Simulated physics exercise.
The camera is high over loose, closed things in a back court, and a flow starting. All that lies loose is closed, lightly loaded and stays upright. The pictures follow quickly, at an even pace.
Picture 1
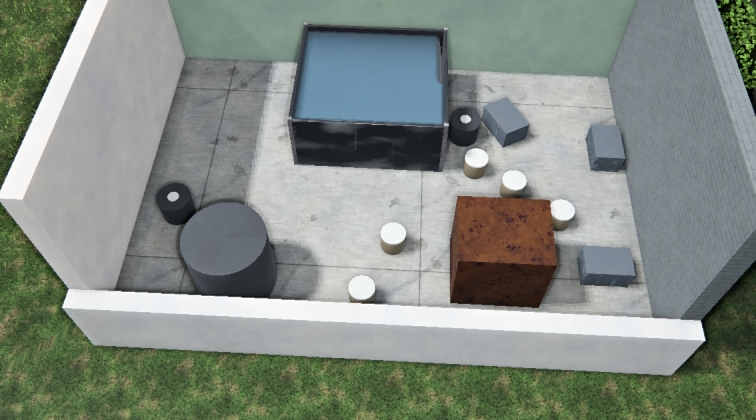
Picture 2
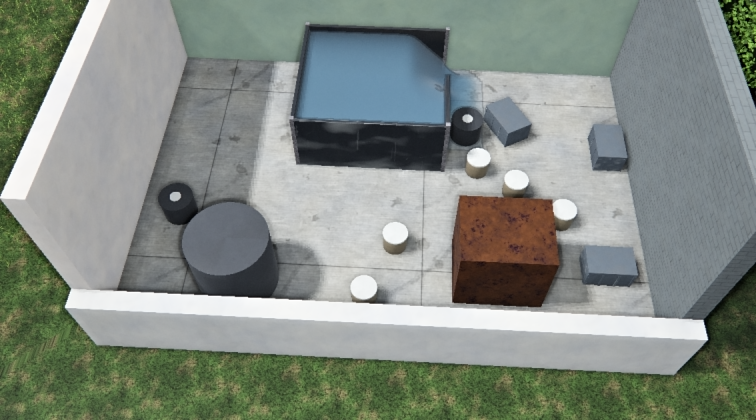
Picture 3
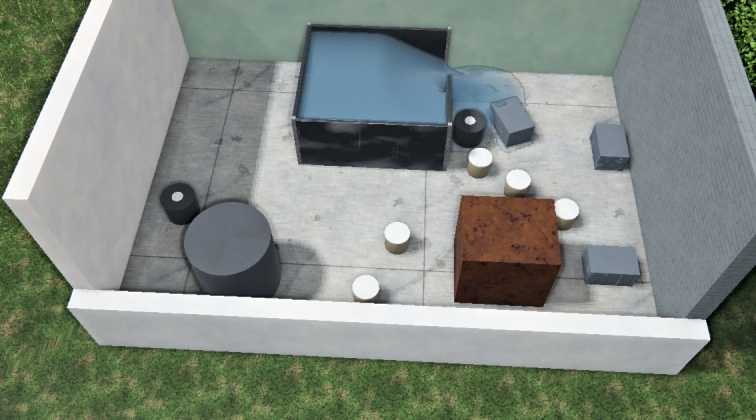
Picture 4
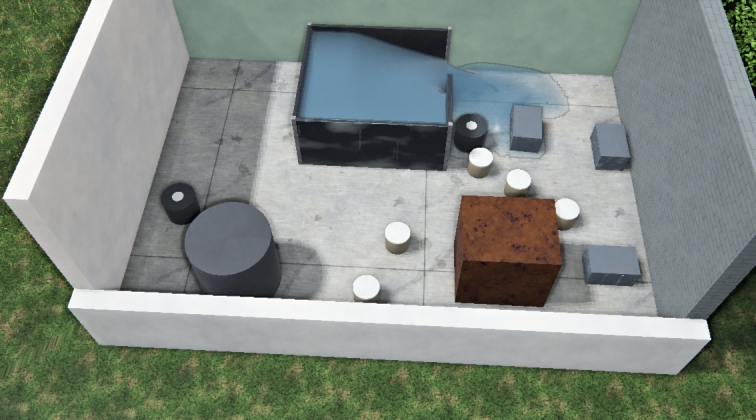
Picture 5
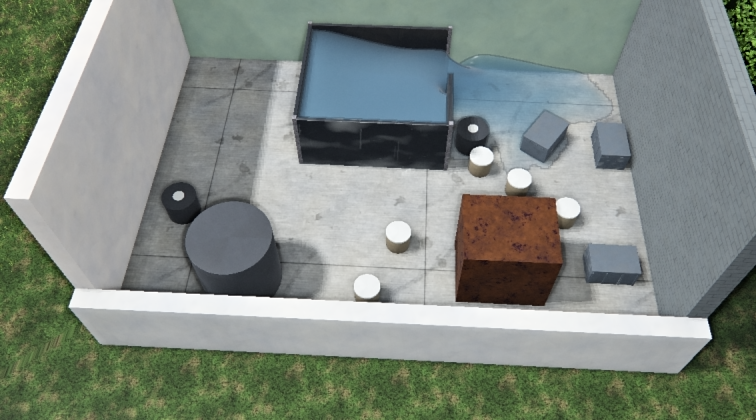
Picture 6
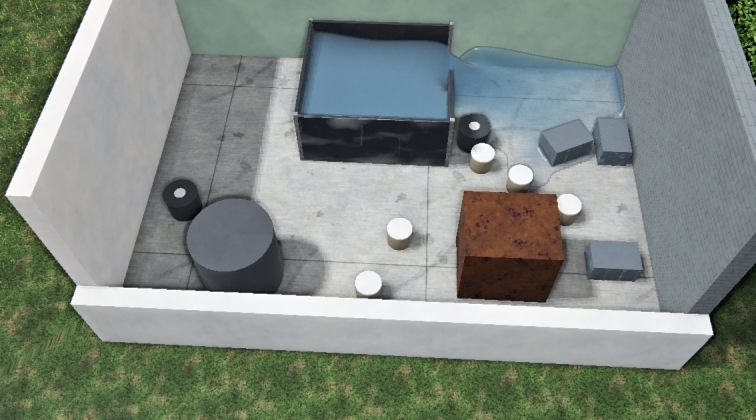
Water pours from the dark tank's right side across the court, pushing a grey crate right.
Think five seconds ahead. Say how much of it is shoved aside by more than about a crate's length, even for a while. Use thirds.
That comes to one to two thirds.
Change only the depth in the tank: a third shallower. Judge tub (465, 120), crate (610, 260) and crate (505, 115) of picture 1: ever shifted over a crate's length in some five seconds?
As listed: Short of that, that far or more, that far or more.
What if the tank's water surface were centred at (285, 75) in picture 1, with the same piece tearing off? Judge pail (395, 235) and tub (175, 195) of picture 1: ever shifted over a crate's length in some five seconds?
One after the other: Less than that, short of that.
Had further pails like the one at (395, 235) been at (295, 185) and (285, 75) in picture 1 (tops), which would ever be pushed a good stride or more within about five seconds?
In that order: Short of that, short of that.
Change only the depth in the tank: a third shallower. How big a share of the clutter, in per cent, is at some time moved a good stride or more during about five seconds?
Some 50 per cent.
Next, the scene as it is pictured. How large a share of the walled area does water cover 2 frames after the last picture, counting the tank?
Some 30 per cent.
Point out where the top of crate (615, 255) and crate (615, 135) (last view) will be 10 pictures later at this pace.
Roughly at (608, 289) and (641, 236).
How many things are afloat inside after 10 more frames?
The number is 2.
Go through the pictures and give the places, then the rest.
A crate at (506, 115) rests on the ground; a tub at (465, 119), on the bottom; 0 of 10 have shifted, in the first picture.
A crate at (508, 114), on the bottom; a tub at (467, 119), on the bottom; 0 of 10 have shifted, in the second picture.
A crate at (513, 115) rests on the ground, close to its start; a tub at (470, 121), on the bottom, close to its start; 0 of 10 have shifted, in the third picture.
A crate at (528, 122) rests on the ground, close to its start; a tub at (471, 126), on the bottom, close to its start; 2 of 10 have shifted, in the fourth picture.
A crate at (547, 130), on the bottom, a stride from its start; a tub at (473, 129) rests on the ground, close to its start; 2 of 10 have shifted, in the fifth picture.
A crate at (568, 136) rests on the ground, a stride from its start; a tub at (474, 126), on the bottom, close to its start; 2 of 10 have shifted, in the sixth picture.
A moment on, 1 of 10 are well off their spots; 0 afloat.
Next, 3 of 10 are well off their spots; 2 afloat.
Later, 4 of 10 are well off their spots; 3 afloat.
In the end, 5 of 10 are well off their spots, and 5 have been at some point; 3 afloat.
